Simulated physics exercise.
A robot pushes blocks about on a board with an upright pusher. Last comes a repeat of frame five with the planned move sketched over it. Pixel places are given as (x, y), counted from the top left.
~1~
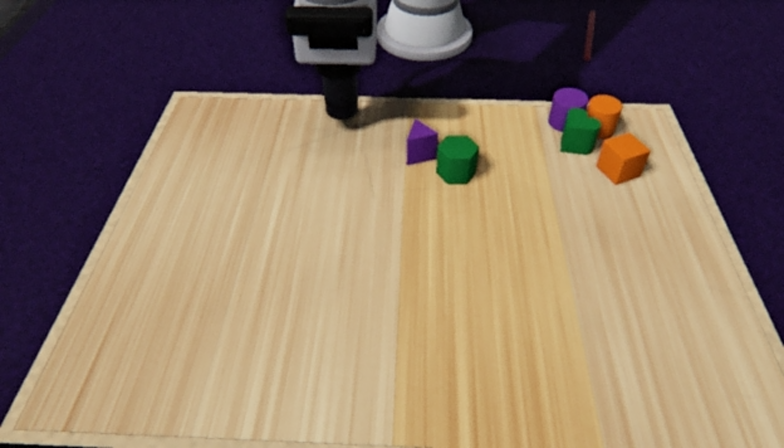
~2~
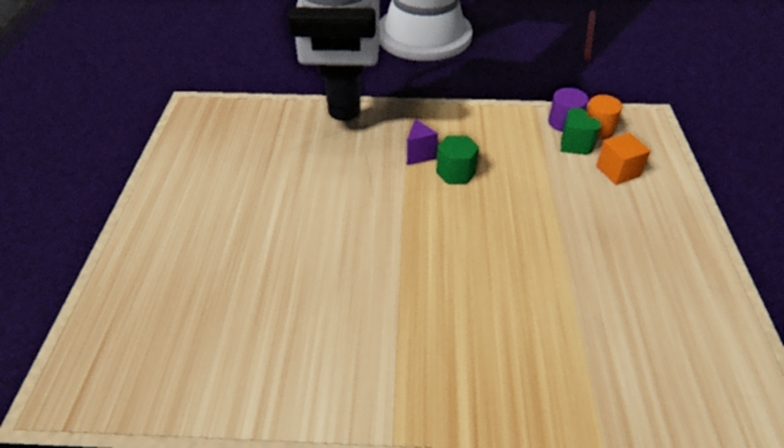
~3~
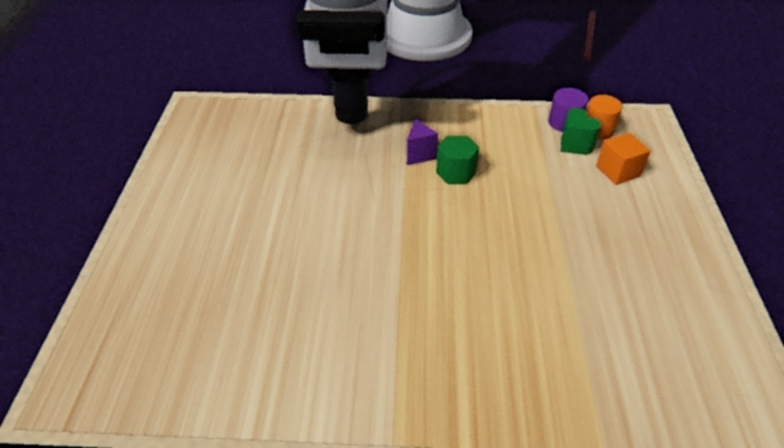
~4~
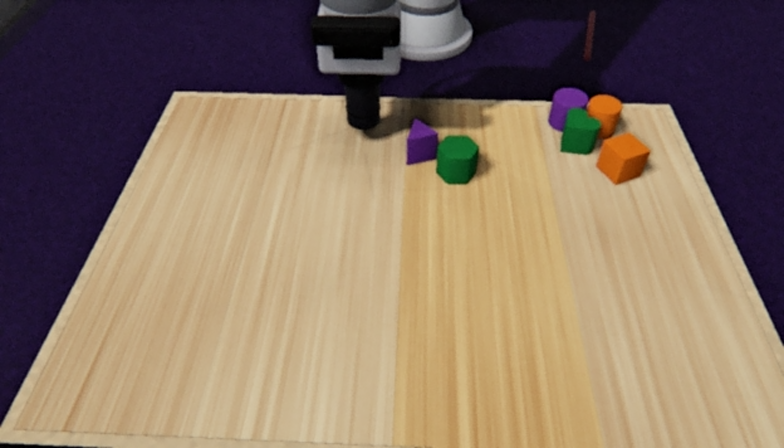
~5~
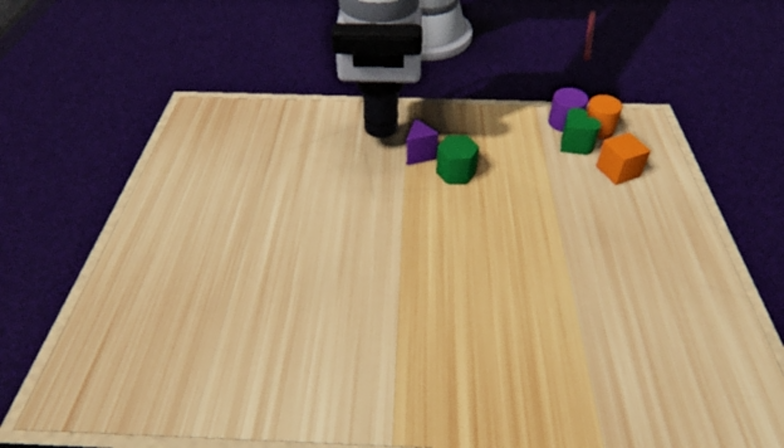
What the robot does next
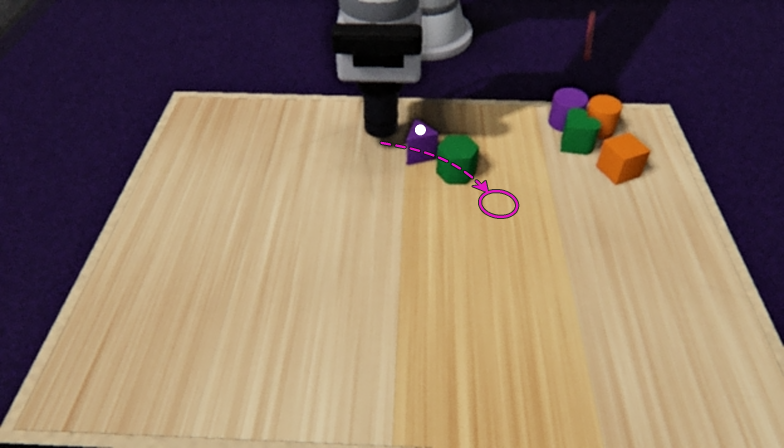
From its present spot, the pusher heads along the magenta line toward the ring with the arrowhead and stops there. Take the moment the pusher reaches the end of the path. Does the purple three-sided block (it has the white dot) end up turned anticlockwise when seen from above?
No, I don't think so.
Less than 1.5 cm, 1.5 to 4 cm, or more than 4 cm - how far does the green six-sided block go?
It slides well over 4 cm.
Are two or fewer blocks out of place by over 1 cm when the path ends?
Going by the path, yes.
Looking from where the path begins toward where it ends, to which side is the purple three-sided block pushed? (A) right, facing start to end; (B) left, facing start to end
The answer is A.
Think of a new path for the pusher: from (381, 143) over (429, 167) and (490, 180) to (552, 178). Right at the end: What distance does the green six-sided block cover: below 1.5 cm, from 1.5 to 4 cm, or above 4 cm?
Net shift: Above 4 cm.
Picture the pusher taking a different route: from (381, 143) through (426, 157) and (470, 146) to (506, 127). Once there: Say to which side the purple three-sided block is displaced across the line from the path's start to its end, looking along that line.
It gets pushed right.
The line goes from (381, 143) via (427, 153) and (467, 173), ending at (499, 204); the dot is on the purple three-sided block.
What follows on the original path. One third of the way, pusher at (429, 139); purple three-sided block at (446, 143), turned 60° clockwise; green six-sided block at (475, 155), turned 25° anticlockwise.
Two thirds of the way, pusher at (470, 160); purple three-sided block at (457, 167), turned 75° clockwise; green six-sided block at (494, 170), turned 65° anticlockwise.
At the end, pusher at (501, 189); purple three-sided block at (465, 173), turned 135° clockwise; green six-sided block at (531, 201), turned 75° anticlockwise.
